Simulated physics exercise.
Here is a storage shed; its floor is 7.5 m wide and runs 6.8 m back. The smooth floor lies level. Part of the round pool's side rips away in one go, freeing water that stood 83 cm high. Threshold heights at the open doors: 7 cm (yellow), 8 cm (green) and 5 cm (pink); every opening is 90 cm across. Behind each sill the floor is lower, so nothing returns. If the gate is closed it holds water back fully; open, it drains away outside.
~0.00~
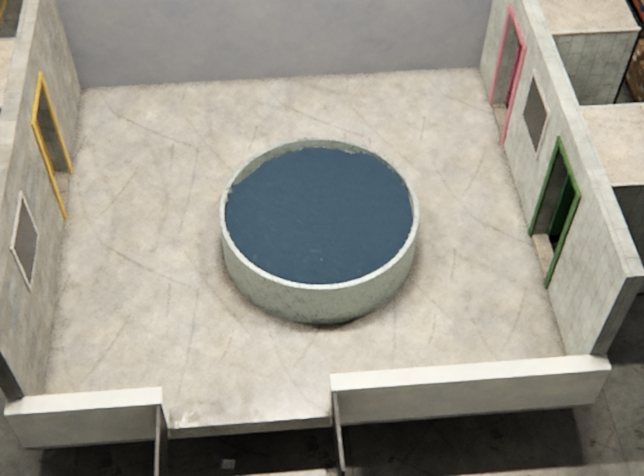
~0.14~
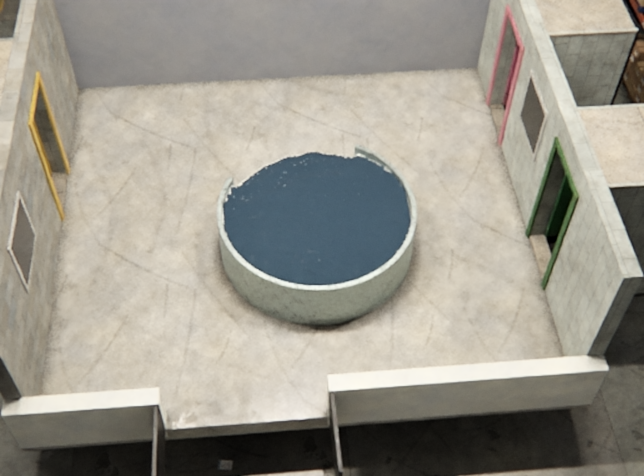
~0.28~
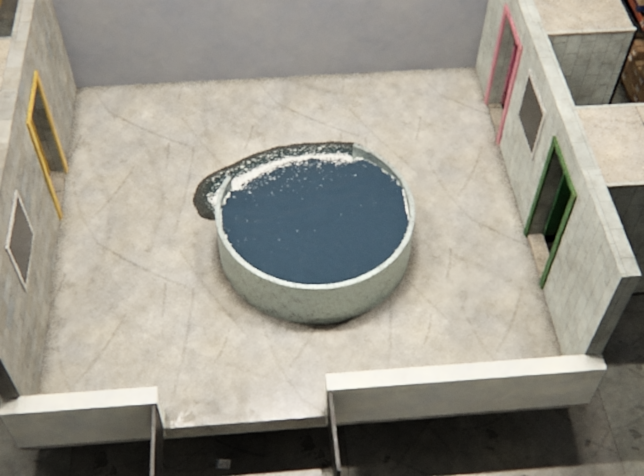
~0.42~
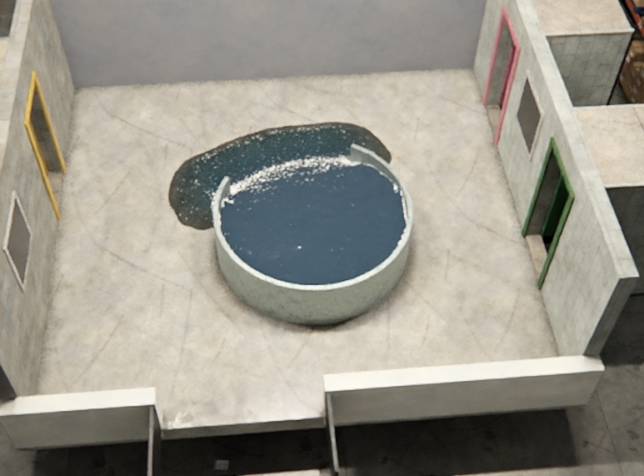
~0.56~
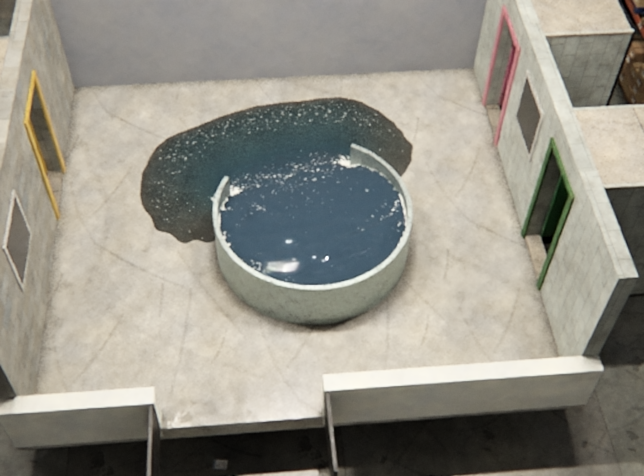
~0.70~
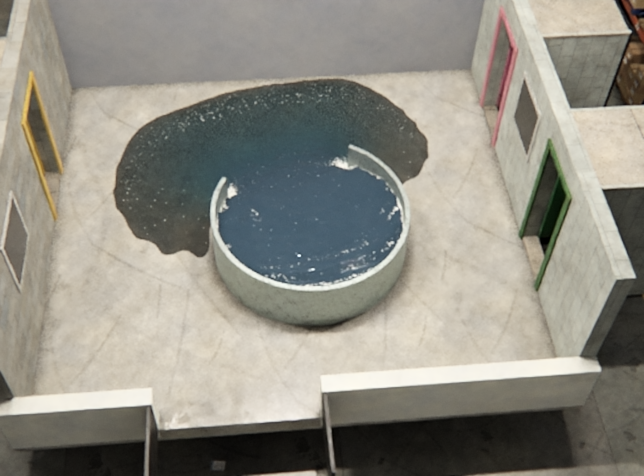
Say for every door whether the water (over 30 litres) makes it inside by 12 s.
Within that time: At the yellow door it exceeds the limit; at the green door it stays under the limit; at the pink door it exceeds the limit.
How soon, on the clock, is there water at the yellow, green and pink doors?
Arrival: Yellow 1.1 s, green 3.8 s, pink 1.5 s.
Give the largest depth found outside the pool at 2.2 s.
About 60 cm.
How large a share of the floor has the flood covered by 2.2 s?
About 40 per cent.
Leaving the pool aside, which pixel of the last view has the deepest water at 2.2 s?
Near (82, 90).
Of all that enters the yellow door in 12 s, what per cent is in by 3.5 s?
About 20 per cent.
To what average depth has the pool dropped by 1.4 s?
Some 50 cm.
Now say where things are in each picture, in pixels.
The round pool at (319, 211) is whole and still, 83 cm deep, in the first picture.
The front is at (223, 212), 1.2 m from the gap at (287, 173); 0.5 m2 of floor is under water; 83 cm left at the back of the round pool, in the second picture.
The front is at (199, 204), 1.5 m from the gap at (286, 172); 2.1 m2 of floor is under water; 83 cm left at the back of the round pool, in the third picture.
Water pours out at (284, 175) and has run 1.9 m, to (386, 154); deepest outside 42 cm, 83 cm at the round pool's back, in the fourth picture.
Water pours out at (283, 175) and has run 2.3 m, to (360, 105); deepest outside 39 cm, 82 cm at the round pool's back, in the fifth picture.
Water pours out at (281, 176) and has run 2.8 m, to (350, 84); deepest outside 37 cm, 77 cm at the round pool's back, in the sixth picture.
After 1.4 s water covers 40 % of the floor and is deepest (48 cm) near (72, 91); yellow door 10 cm at the sill, 0 L in, green door not reached, pink door not reached.
After 2.2 s water covers 40 % of the floor and is deepest (60 cm) near (82, 90); yellow door 8 cm at the sill, 6 L in, green door not reached, pink door 3 cm at the sill, 0 L in.
After 3.5 s water covers 55 % of the floor and is deepest (40 cm) near (81, 97); yellow door 14 cm at the sill, 24 L in, green door not reached, pink door 17 cm at the sill, 33 L in.
After 7.0 s water covers 100 % of the floor and is deepest (21 cm) near (30, 423); yellow door 12 cm at the sill, 90 L in, green door 5 cm at the sill, 0 L in, pink door 12 cm at the sill, 173 L in.
After 12.0 s water covers 100 % of the floor and is deepest (15 cm) near (562, 383); yellow door 6 cm at the sill, 109 L in, green door 14 cm at the sill, 12 L in, pink door 8 cm at the sill, 253 L in.
